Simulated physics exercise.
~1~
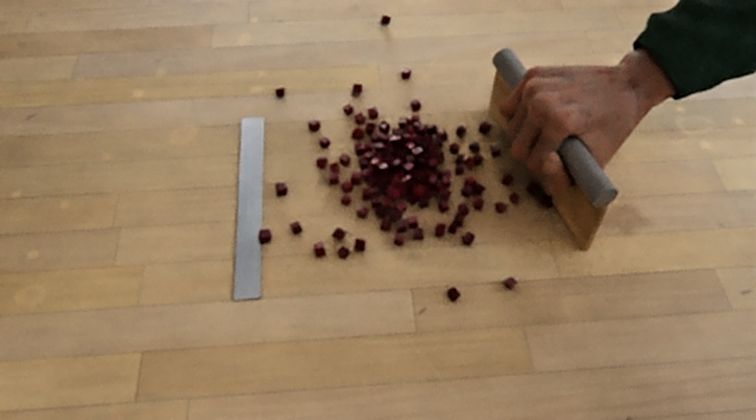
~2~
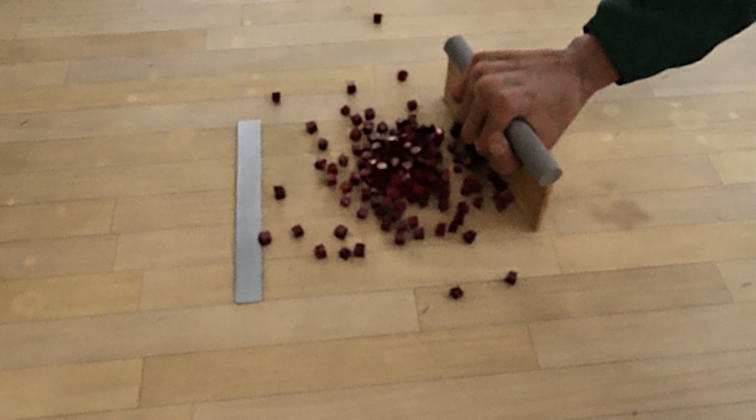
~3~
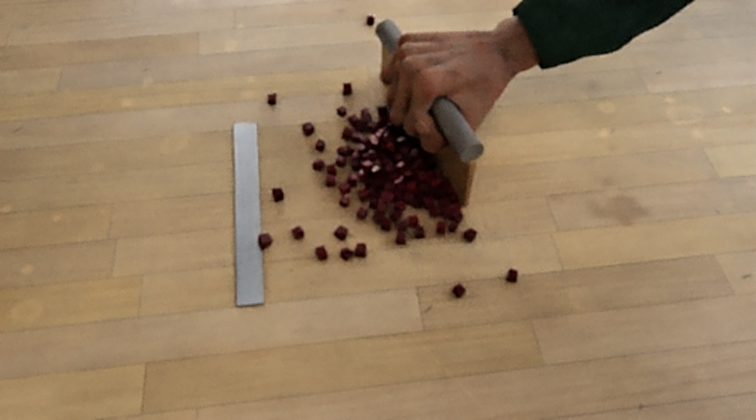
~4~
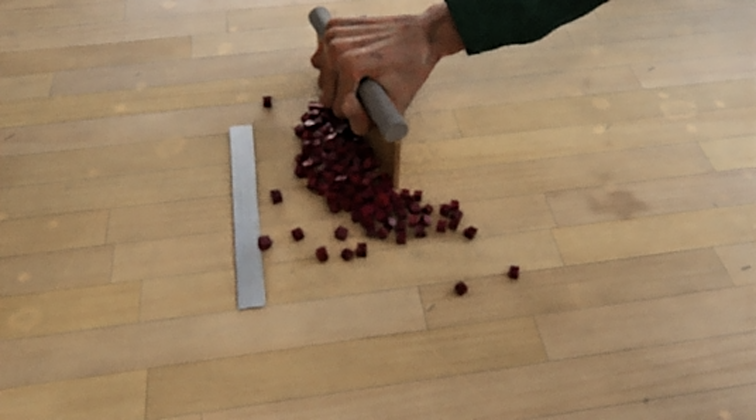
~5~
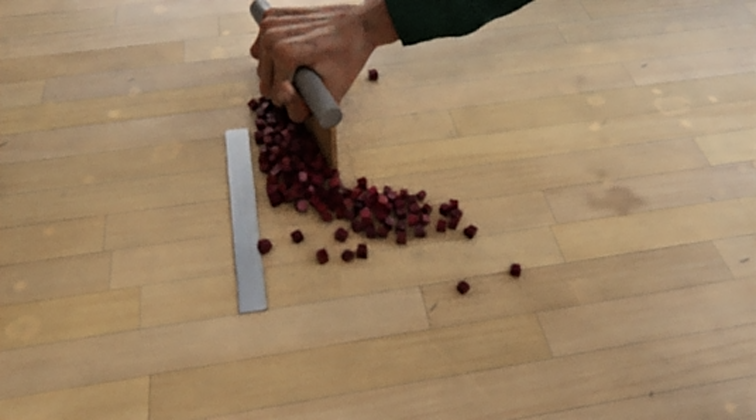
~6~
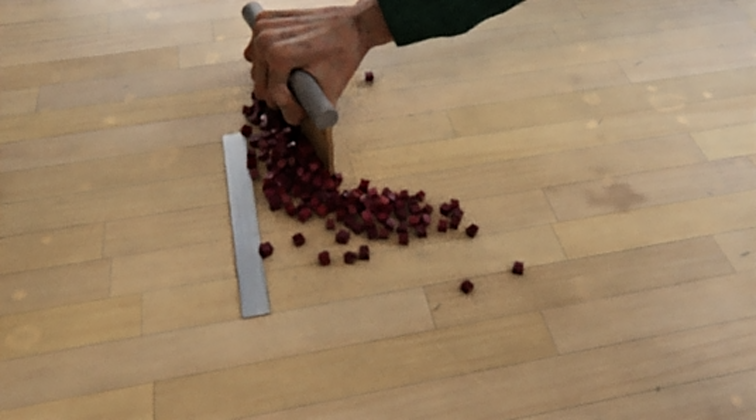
A hand in a dark green sleeve grips the grey bar of a wooden scraper on a pale plank floor, seen from above at a slant. A loose heap of dark red beetroot cubes lies to its left, and beyond that a flat grey strip stays fixed. The hand pushes the scraper left into the heap, bunching the cubes ahead of the blade while others trail off past its near end. The scraper stops near the far end of the strip, leaving the cubes in a slanting band, nearly all short of the strip.
